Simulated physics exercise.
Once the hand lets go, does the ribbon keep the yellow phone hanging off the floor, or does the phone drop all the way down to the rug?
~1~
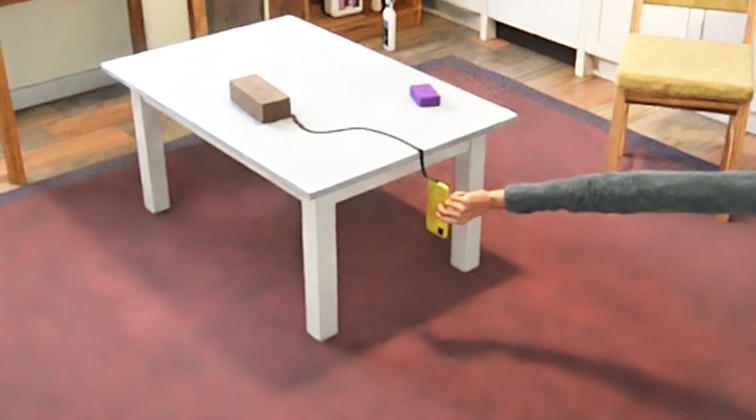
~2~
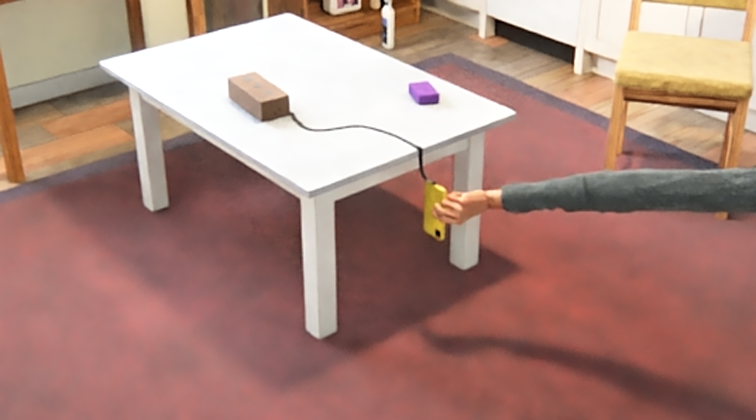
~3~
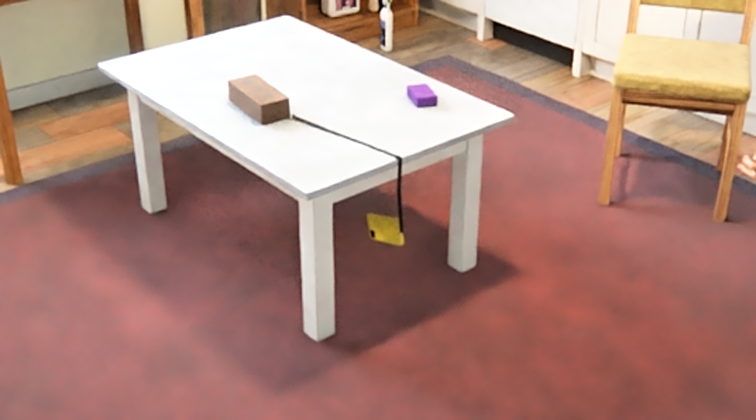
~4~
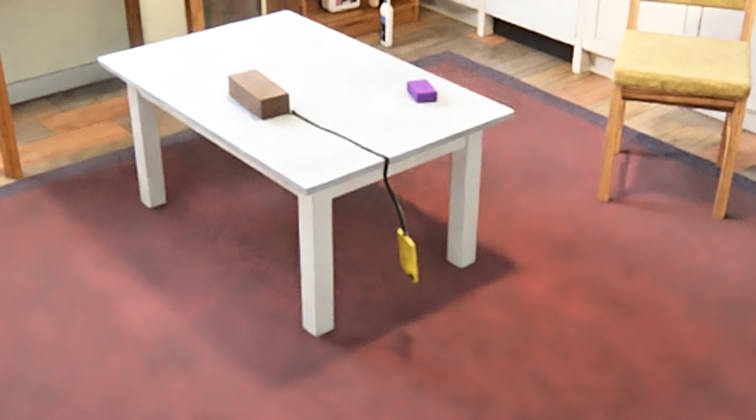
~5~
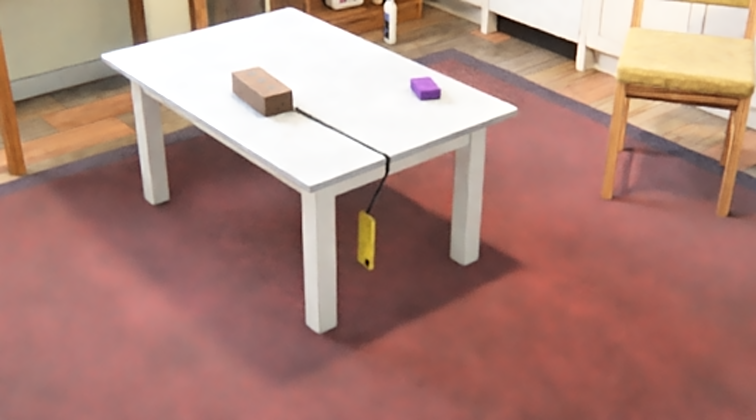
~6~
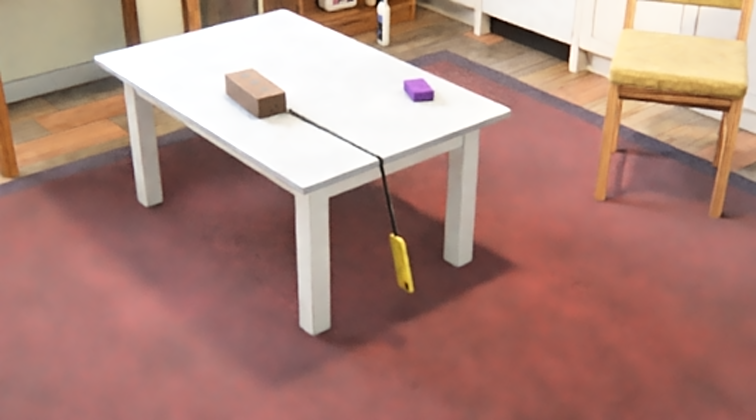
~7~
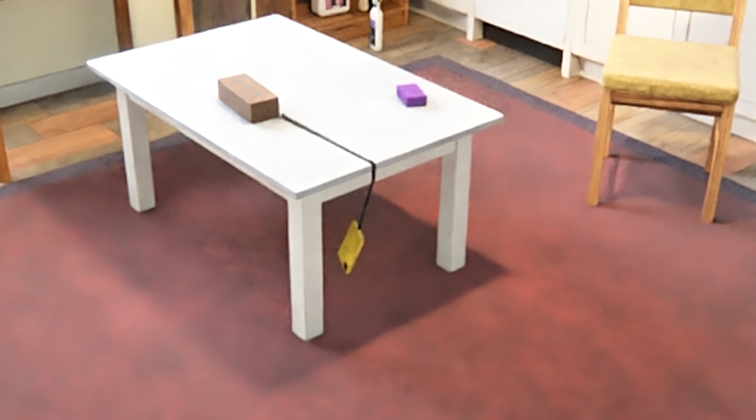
The ribbon keeps the yellow phone hanging, and it swings below the table edge while the purple sponge stays on the tabletop.
